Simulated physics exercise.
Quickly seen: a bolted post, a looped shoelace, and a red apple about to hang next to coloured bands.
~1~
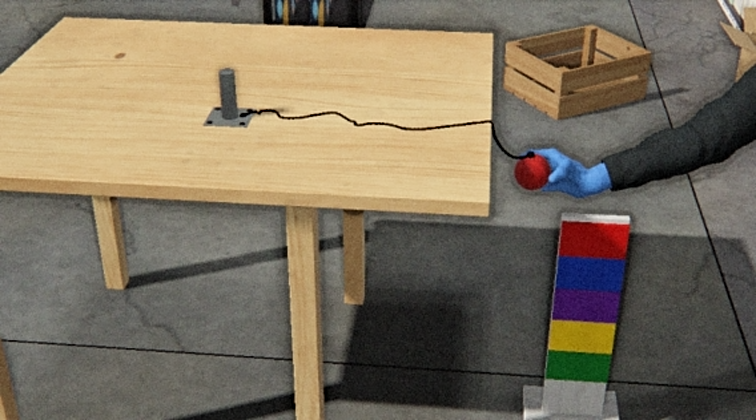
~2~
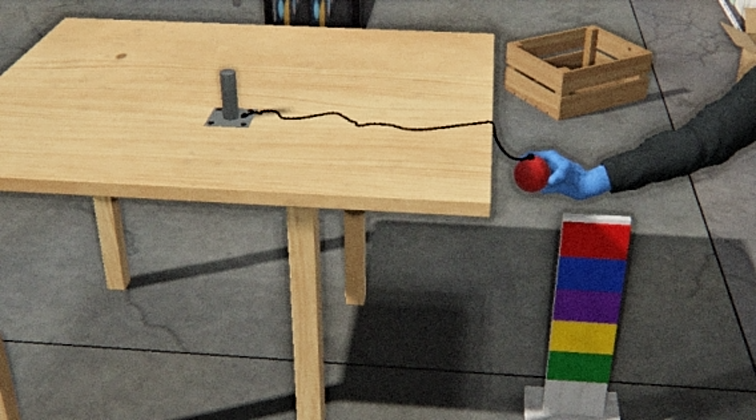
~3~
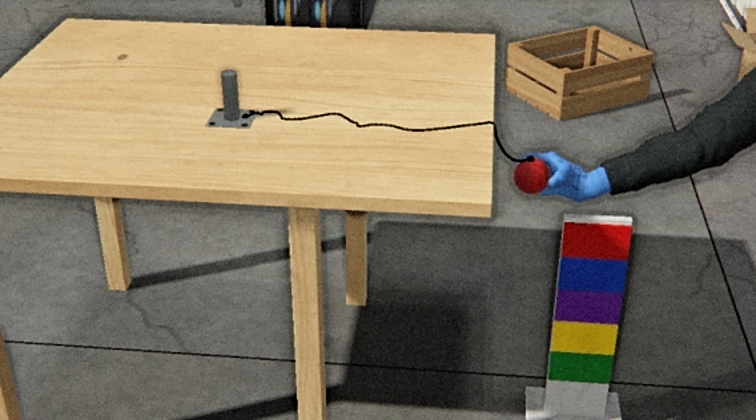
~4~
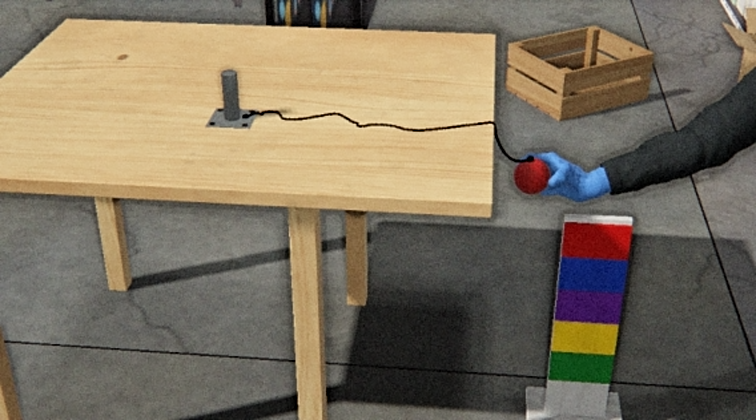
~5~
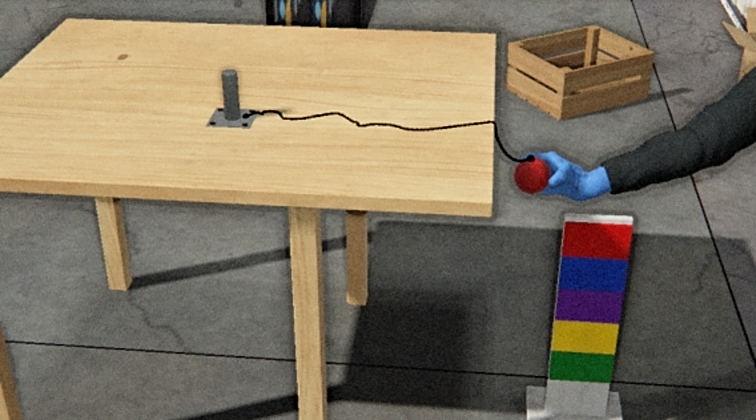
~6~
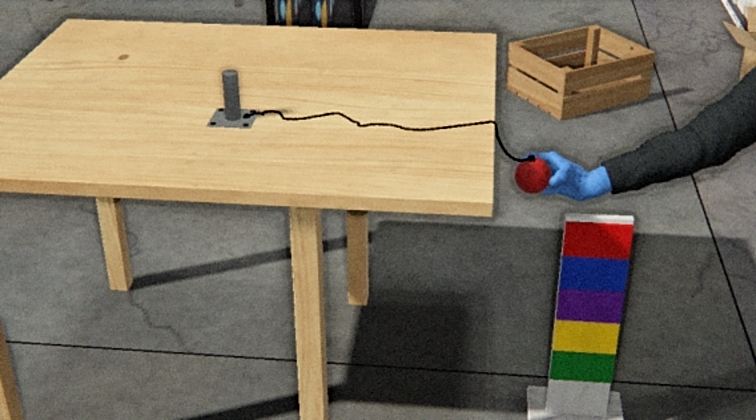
A dark-sleeved arm in a blue glove reaches in from the right, holding a red ball-like object beside a pale wooden table on a grey concrete floor, seen from above. A thin dark cord runs from it across the tabletop to a grey upright post on a plate, with a wooden crate behind and a striped red, blue, purple, yellow and green board below. Nothing noticeably moves except a very slight shift of the view.
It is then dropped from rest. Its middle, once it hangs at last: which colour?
Colour: Red.
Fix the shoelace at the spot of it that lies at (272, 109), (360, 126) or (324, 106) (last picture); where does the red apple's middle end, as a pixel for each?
The pixel places are (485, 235), (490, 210) and (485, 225), one per try.
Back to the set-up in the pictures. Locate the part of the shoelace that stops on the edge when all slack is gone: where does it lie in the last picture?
You'll find it close to (450, 127).
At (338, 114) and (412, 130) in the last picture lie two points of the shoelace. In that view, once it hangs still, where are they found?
The first one ends up at (362, 121) and the second one at (457, 124).
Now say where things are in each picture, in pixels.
Red apple (533, 172); red (594, 242); blue (590, 275); purple (586, 307); yellow (582, 338); green (578, 368), in the first frame.
Red apple (533, 174); shoelace through (262, 112) (318, 115) (362, 126) (423, 130) (489, 124), in the second frame.
Red apple (532, 176), in the third frame.
Red apple (532, 176); shoelace through (263, 112) (319, 116) (364, 126) (424, 130) (490, 125), in the fourth frame.
Red apple (533, 176), in the fifth frame.
Red apple (533, 176); shoelace through (264, 112) (320, 116) (365, 126) (425, 130) (491, 124), in the sixth frame.
Early on, apple near (476, 243); level with red.
Midway, apple near (505, 242); level with red.
Finally, apple near (487, 244); level with red. Its centre hangs level with the red band.
